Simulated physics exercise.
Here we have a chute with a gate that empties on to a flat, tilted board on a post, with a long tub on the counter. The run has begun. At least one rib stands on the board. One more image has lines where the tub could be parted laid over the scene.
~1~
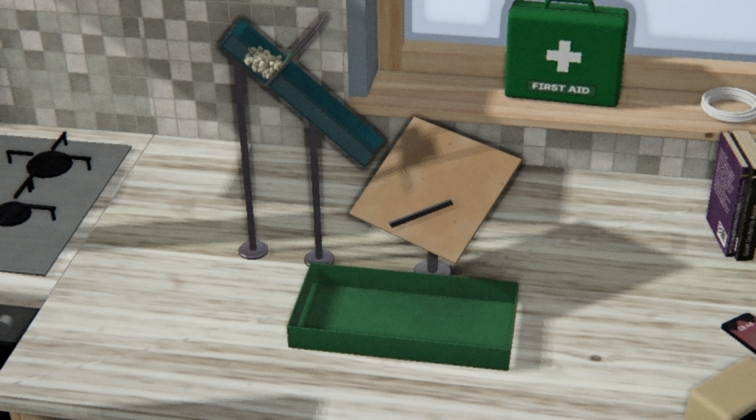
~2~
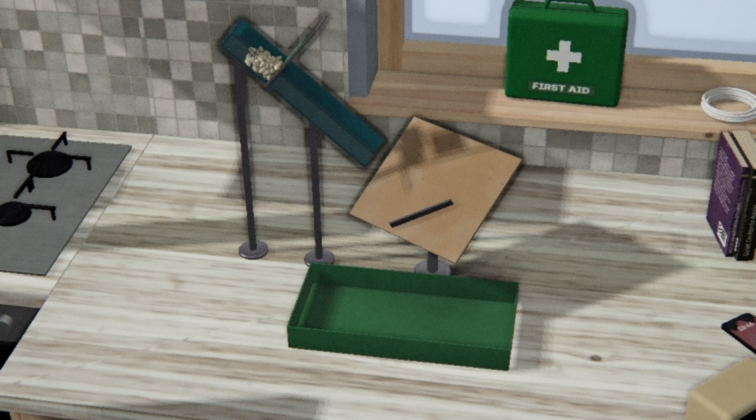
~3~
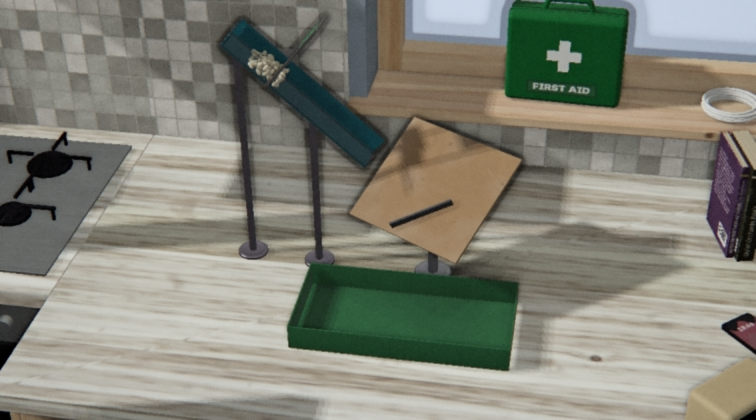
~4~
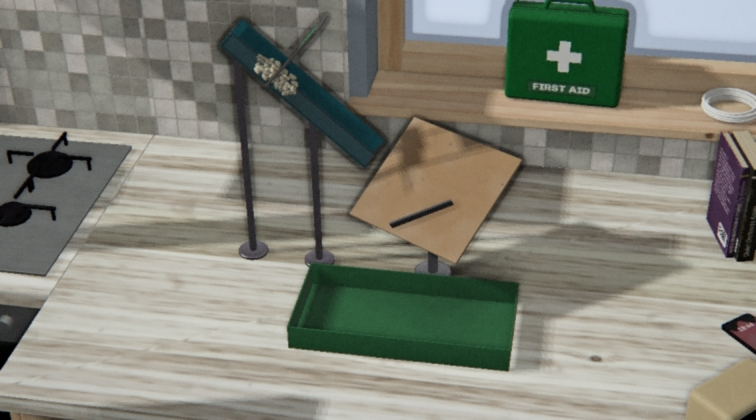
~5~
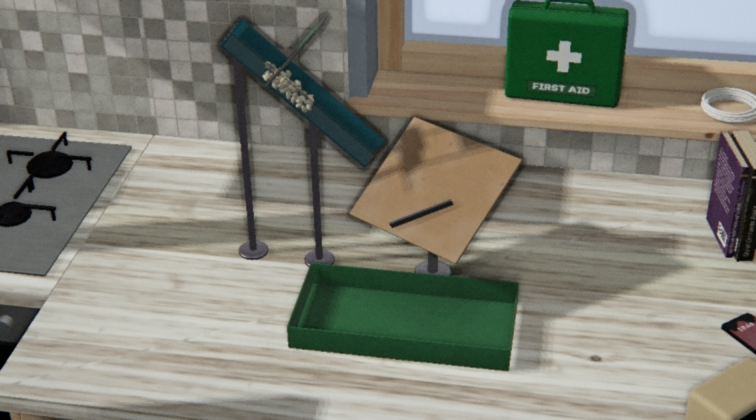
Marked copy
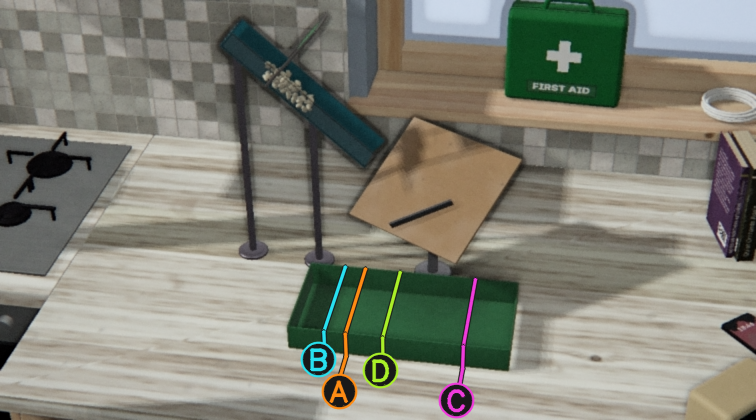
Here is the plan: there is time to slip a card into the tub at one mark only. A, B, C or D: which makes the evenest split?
The answer is line A.
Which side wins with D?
More lands on the left.
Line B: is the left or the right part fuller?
The right side.
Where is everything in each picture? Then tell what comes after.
Load behind the gate at (264, 61), white beans; lip of the chute at (369, 160), sloping fairly steeply, in the first picture.
Middle of the board at (434, 187), tilted fairly steeply; middle of its low edge at (401, 237); of its high edge at (466, 137), in the second picture.
Front corners of the tub at (287, 327) and (510, 350), empty; front of the load at (282, 79), in the third picture.
Middle of the load at (276, 74); its front at (294, 91), about a quarter of the way to the lip; rib from (451, 200) to (389, 224), in the fourth picture.
Middle of the load at (287, 85); its front at (308, 108), about a third of the way to the lip, in the fifth picture.
On the marked copy, line A crosses the front rim at (345, 333); line B crosses the front rim at (324, 330); line C crosses the front rim at (463, 345); line D crosses the front rim at (382, 337).
With A, of what is caught, about half on the left of the divider, about half on the right.
With B, of what is caught, a small part on the left of the divider, nearly all on the right.
With C, of what is caught, all on the left of the divider, none on the right.
With D, of what is caught, all on the left of the divider, none on the right.
